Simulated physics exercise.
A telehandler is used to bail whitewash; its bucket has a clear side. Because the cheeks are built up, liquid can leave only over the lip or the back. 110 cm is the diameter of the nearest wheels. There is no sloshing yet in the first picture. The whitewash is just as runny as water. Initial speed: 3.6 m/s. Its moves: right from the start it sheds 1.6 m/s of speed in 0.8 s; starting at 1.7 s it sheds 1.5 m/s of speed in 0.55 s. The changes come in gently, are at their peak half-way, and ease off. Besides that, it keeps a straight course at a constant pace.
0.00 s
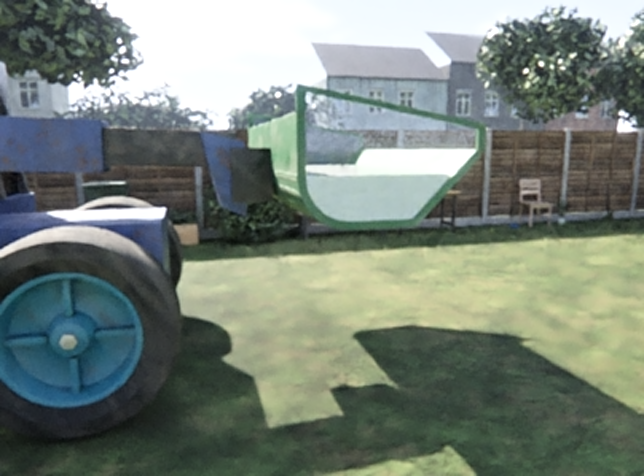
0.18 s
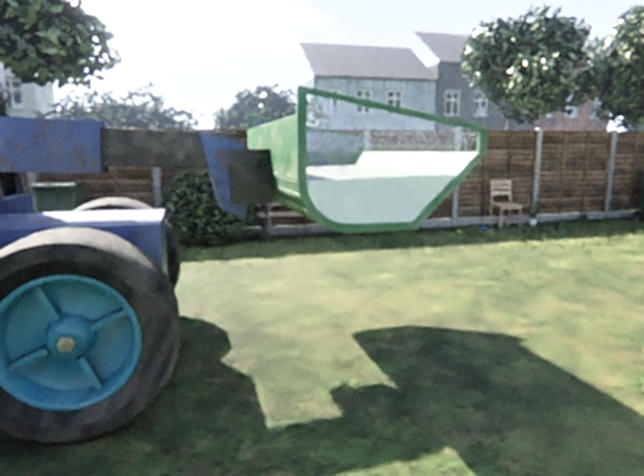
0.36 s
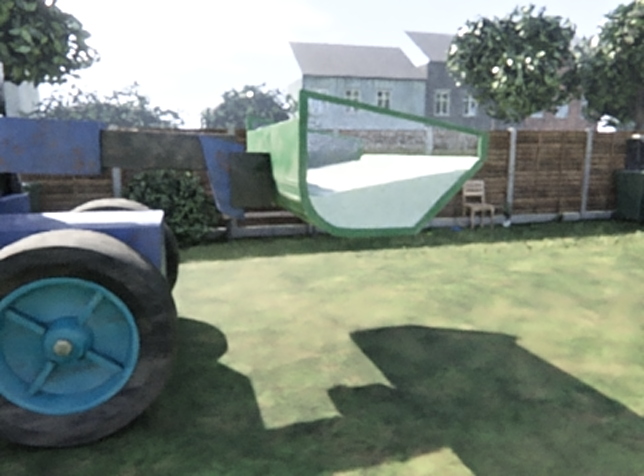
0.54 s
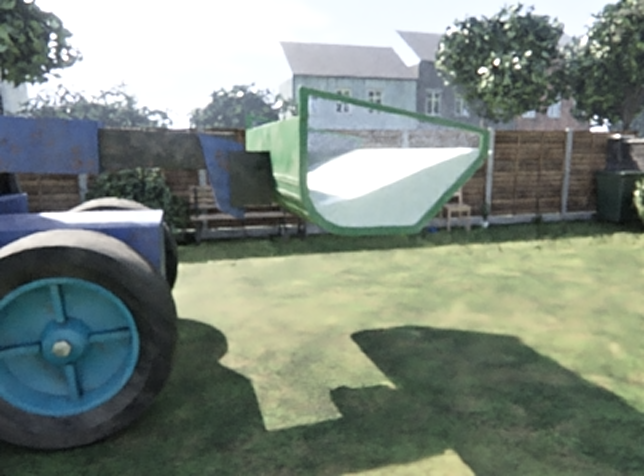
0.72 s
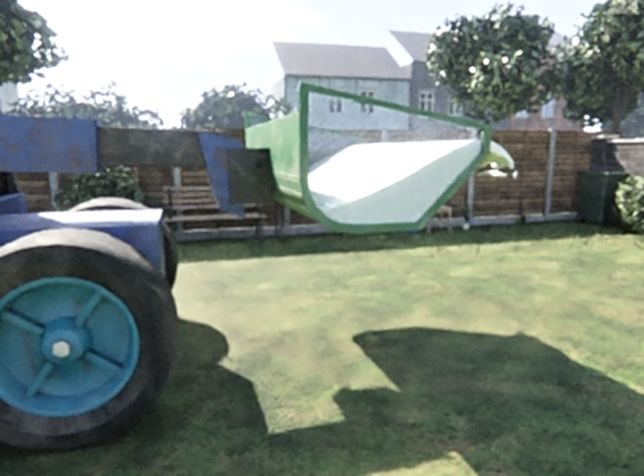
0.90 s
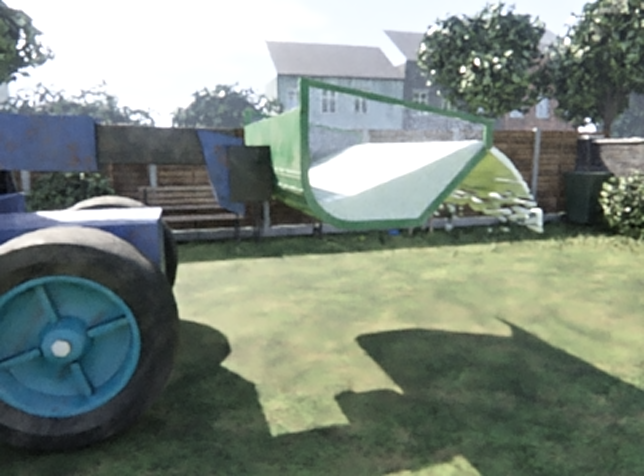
The whitewash in the telehandler's clear-sided bucket tilted, sinking at the back and climbing toward the front on the right, then poured over the lip in a curving stream above the grass.
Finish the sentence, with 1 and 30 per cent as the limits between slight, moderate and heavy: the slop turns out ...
The slop turns out heavy.
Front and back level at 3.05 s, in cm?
Some 0 cm in front and some 48 cm behind.
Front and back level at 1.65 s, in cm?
Front 12 cm, back 32 cm.
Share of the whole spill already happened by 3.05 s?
By then it's around 80 per cent.
After 1.65 s the surface stands 12 cm on the front, 32 cm on the back; the loss stands at 10 per cent, over the front.
After 2.35 s the surface stands 25 cm on the front, 0 cm on the back; the loss stands at 31 per cent, over the front.
After 3.05 s the surface stands 0 cm on the front, 47 cm on the back; the loss stands at 34 per cent, over the front.
After 5.14 s the loss stands at 43 per cent, over the front, 167 of 389 litres.
